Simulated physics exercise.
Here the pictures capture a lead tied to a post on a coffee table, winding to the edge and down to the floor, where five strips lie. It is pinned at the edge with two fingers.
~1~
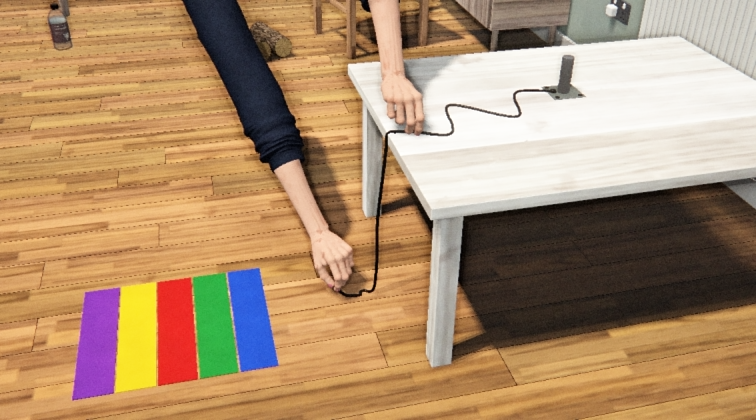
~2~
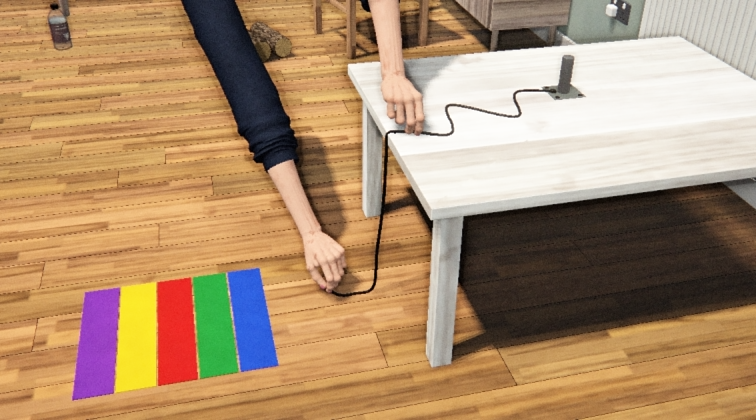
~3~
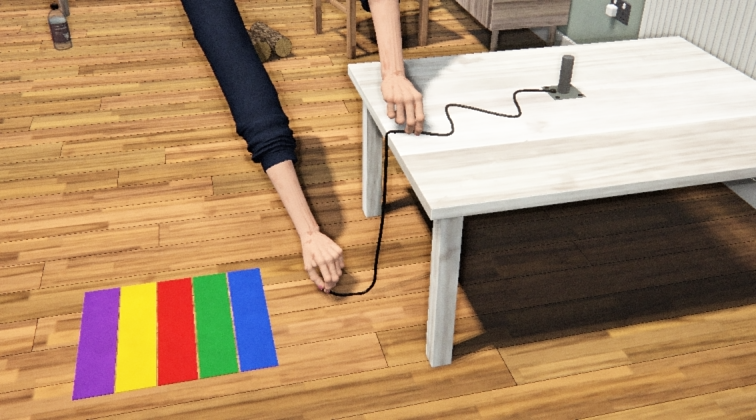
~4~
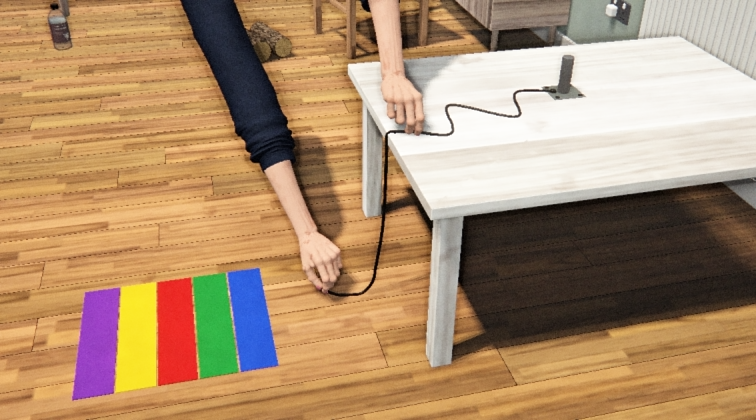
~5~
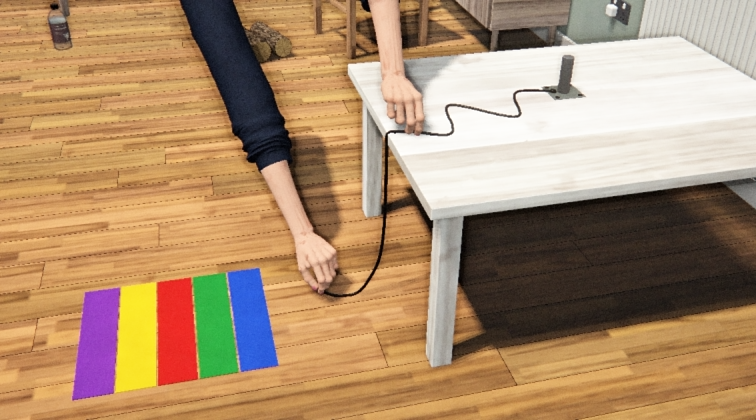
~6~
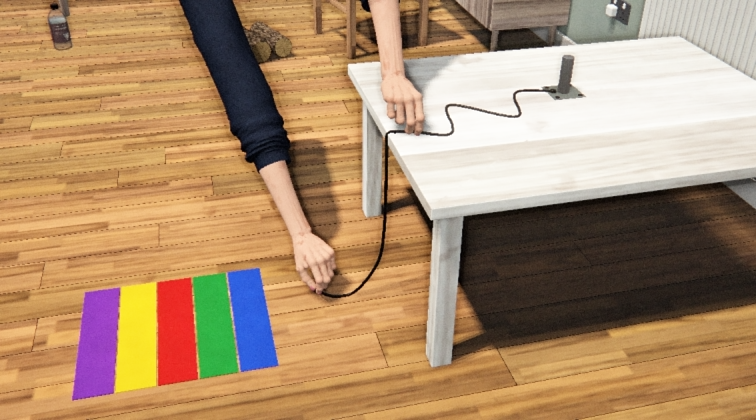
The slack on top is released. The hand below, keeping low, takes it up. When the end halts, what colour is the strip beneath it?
Purple.
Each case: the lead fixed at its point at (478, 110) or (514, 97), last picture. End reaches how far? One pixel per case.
Try by try: (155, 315), (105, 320).
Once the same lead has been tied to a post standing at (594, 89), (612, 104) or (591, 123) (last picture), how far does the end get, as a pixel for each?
You'd find it around (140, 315), then (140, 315), and finally (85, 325).
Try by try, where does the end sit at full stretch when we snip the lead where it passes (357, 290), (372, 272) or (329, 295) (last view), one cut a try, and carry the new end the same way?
About (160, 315) first, then about (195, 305), and finally about (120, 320).
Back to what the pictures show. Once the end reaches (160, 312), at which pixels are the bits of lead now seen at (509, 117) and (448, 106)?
You'll find them at about (462, 110) and about (405, 121).
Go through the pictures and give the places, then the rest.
The first picture shows end (335, 286); blue (257, 348); green (217, 355); red (178, 361); yellow (136, 368); purple (95, 375).
The second picture shows end (327, 288); lead through (519, 91) (499, 115) (450, 120) (395, 132) (383, 204) (376, 272).
The third picture shows end (325, 288).
The fourth picture shows end (323, 288); lead through (519, 91) (499, 115) (450, 120) (395, 132) (385, 204) (375, 272).
The fifth picture shows end (319, 289).
The sixth picture shows end (316, 289); lead through (519, 91) (499, 115) (450, 120) (395, 132) (385, 204) (373, 271).
Soon after, end near (160, 312); over red.
Then, end near (119, 318); over yellow.
At full stretch, end near (95, 322); over purple. It gets as far as the purple strip.
